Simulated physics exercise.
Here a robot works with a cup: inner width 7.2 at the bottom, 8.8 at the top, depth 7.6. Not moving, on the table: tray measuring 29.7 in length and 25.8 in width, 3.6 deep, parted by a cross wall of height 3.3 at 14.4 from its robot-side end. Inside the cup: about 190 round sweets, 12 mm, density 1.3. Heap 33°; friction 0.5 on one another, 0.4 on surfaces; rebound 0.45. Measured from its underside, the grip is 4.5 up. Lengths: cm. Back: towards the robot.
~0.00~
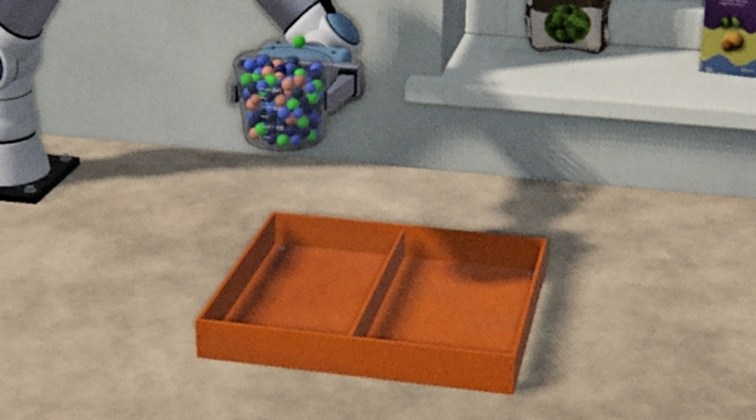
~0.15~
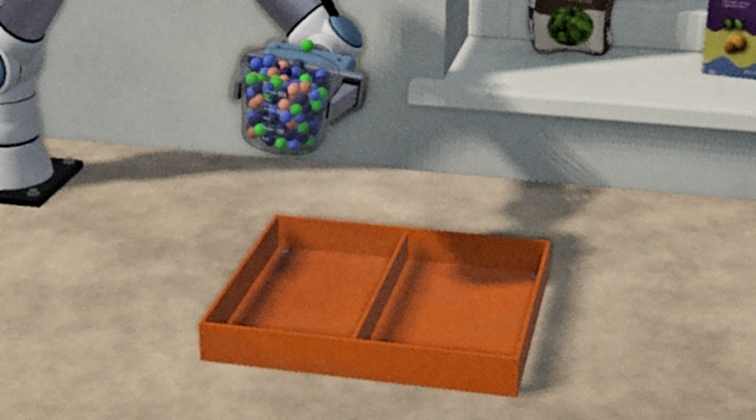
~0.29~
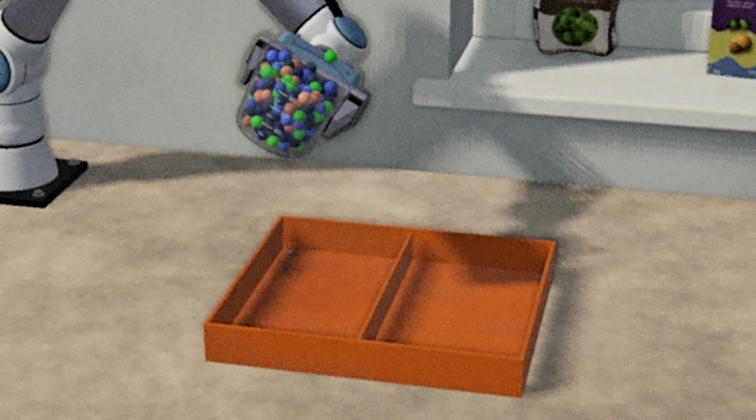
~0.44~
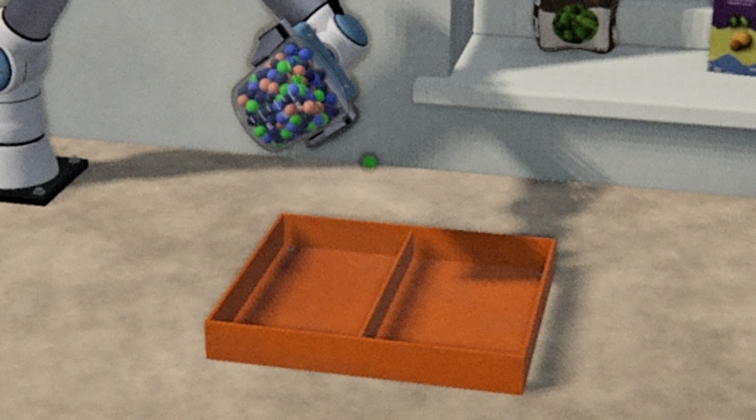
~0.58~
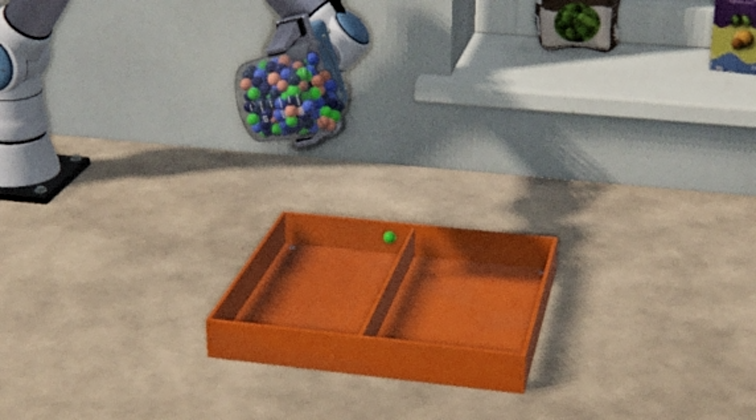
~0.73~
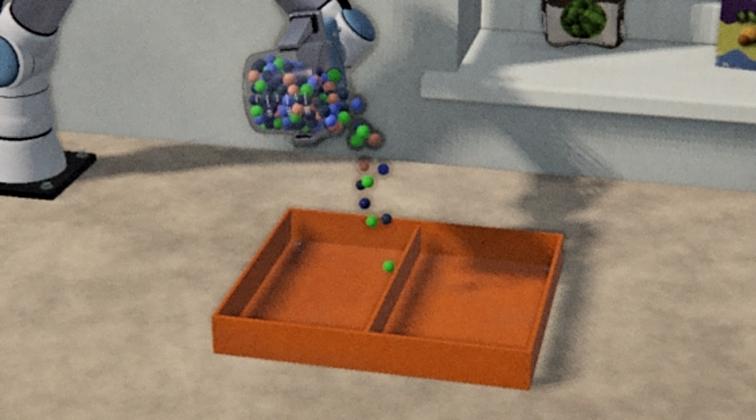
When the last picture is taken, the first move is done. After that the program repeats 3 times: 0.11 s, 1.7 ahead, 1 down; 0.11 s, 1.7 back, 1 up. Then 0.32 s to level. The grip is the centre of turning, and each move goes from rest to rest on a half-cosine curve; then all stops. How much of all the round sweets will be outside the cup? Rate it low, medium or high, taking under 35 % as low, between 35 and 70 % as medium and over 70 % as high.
Rating: Medium.
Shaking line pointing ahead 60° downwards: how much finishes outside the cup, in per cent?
35 %.
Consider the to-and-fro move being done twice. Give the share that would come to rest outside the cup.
It would come to about 45 %.
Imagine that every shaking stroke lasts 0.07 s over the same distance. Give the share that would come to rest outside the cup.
60 %.
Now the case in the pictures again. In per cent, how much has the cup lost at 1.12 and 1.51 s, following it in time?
Taking the two times in order, I'd say 35 and then 55 per cent.
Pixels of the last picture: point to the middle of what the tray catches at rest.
It sits close to (376, 300).
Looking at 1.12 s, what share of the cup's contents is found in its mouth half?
That share comes to roughly 55 percent.
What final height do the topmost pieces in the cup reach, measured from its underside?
I'd say near 5.5 cm from the bottom.
After 1.12 s, tilted 81° forward, highest piece 23 above the table; 121 in the cup, 35 in the robot-side part, 26 in the far-side part, 6 in flight or on a rim.
After 1.51 s, tilted 55° forward, highest piece 23 above the table; 85 in the cup, 64 in the robot-side part, 36 in the far-side part, 3 in flight or on a rim.
After 1.91 s, level, highest piece 23 above the table; 85 in the cup, 63 in the robot-side part, 40 in the far-side part.
After 2.96 s, level, highest piece 23 above the table; 85 in the cup, 63 in the robot-side part, 40 in the far-side part.
At rest, 85 in the cup, 63 in the robot-side part, 40 in the far-side part. That is 55 % outside the cup.
